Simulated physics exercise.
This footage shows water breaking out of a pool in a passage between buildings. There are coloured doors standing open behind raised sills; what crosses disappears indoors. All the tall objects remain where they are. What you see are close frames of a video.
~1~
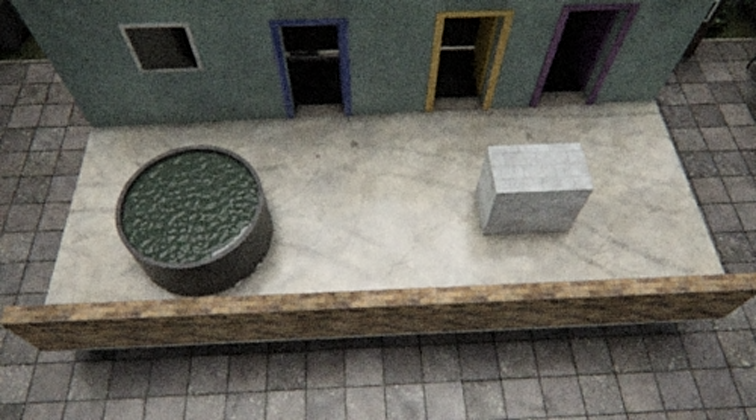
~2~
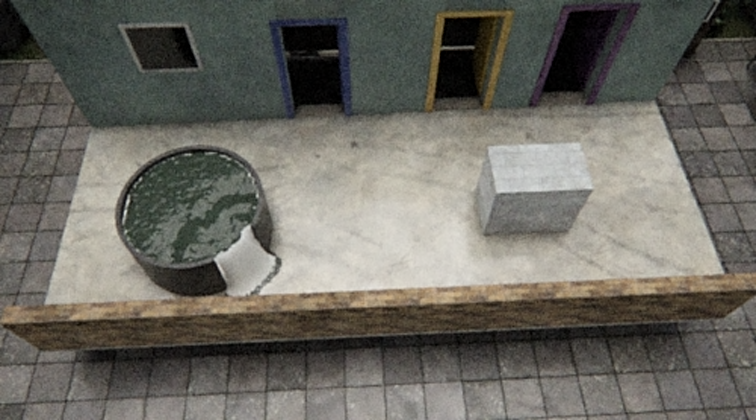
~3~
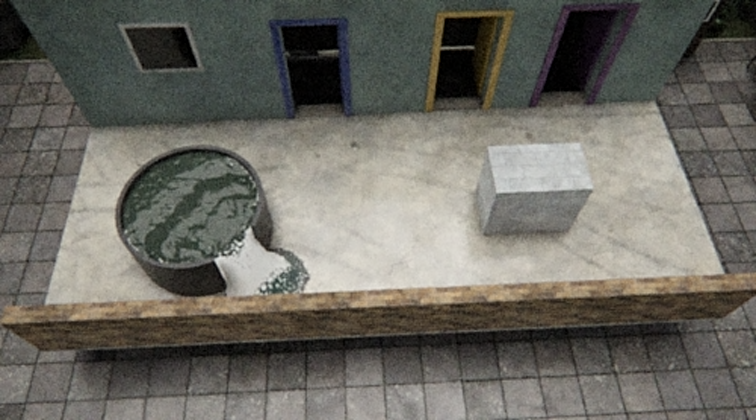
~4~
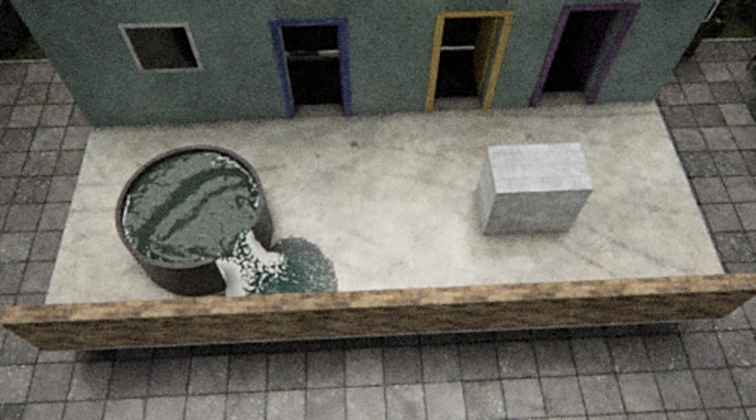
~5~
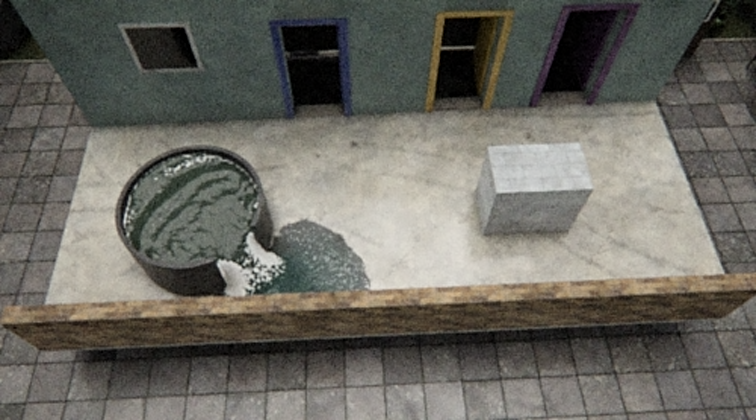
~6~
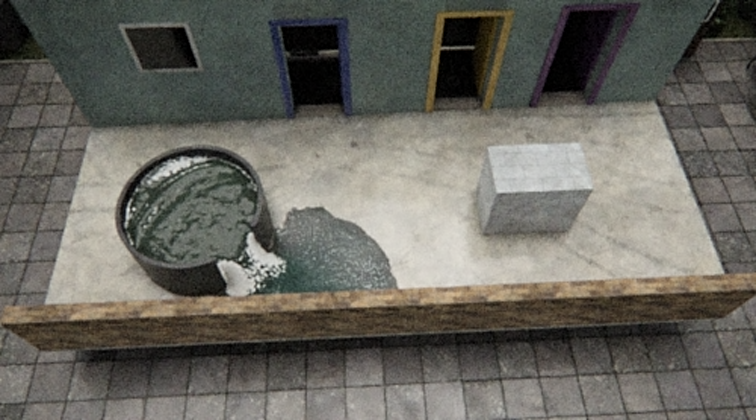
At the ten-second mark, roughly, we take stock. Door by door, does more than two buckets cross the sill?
The yellow door will receive over two buckets; the purple door will receive two buckets or fewer; the blue door will receive two buckets or fewer.
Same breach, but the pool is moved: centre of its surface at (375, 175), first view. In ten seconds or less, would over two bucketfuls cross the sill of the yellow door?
Yellow: Below the limit.
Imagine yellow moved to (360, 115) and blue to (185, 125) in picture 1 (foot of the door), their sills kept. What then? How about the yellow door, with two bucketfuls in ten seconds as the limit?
The yellow door remains below the mark.
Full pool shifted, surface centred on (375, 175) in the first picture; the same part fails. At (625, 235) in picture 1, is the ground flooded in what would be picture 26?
That spot ends up drenched.
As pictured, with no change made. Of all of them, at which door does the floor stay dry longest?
It's the blue door.
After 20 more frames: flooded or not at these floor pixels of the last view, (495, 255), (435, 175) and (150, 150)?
First spot inundated, second inundated, third not wet.
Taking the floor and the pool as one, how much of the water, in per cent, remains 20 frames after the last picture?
I'd say around 86 per cent.
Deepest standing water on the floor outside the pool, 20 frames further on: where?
About at (259, 316).
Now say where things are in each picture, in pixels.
The first frame shows still water in the round tank at (191, 206).
In the second frame, the front is at (274, 259), out from the gap at (243, 262).
In the third frame, water pours out at (243, 264) and has run to a hidden place.
In the fourth frame, the front is at a hidden place, out from the gap at (244, 264).
In the fifth frame, the front is at a hidden place, out from the gap at (244, 264).
In the sixth frame, the front is at a hidden place, out from the gap at (243, 264).
A moment on, water covers 25 % of the floor; the yellow door not reached, the purple door not reached, the blue door not reached.
Next, water covers 40 % of the floor; the yellow door not reached, the purple door not reached, the blue door not reached.
Then, water covers 50 % of the floor; the yellow door over two buckets in, the purple door wet at the sill, nothing in, the blue door not reached.
Later, water covers 70 % of the floor; the yellow door far over two buckets in, the purple door wet at the sill, nothing in, the blue door wet at the sill, nothing in.
In the end, water covers 90 % of the floor; the yellow door far over two buckets in, the purple door wet at the sill, nothing in, the blue door wet at the sill, nothing in.
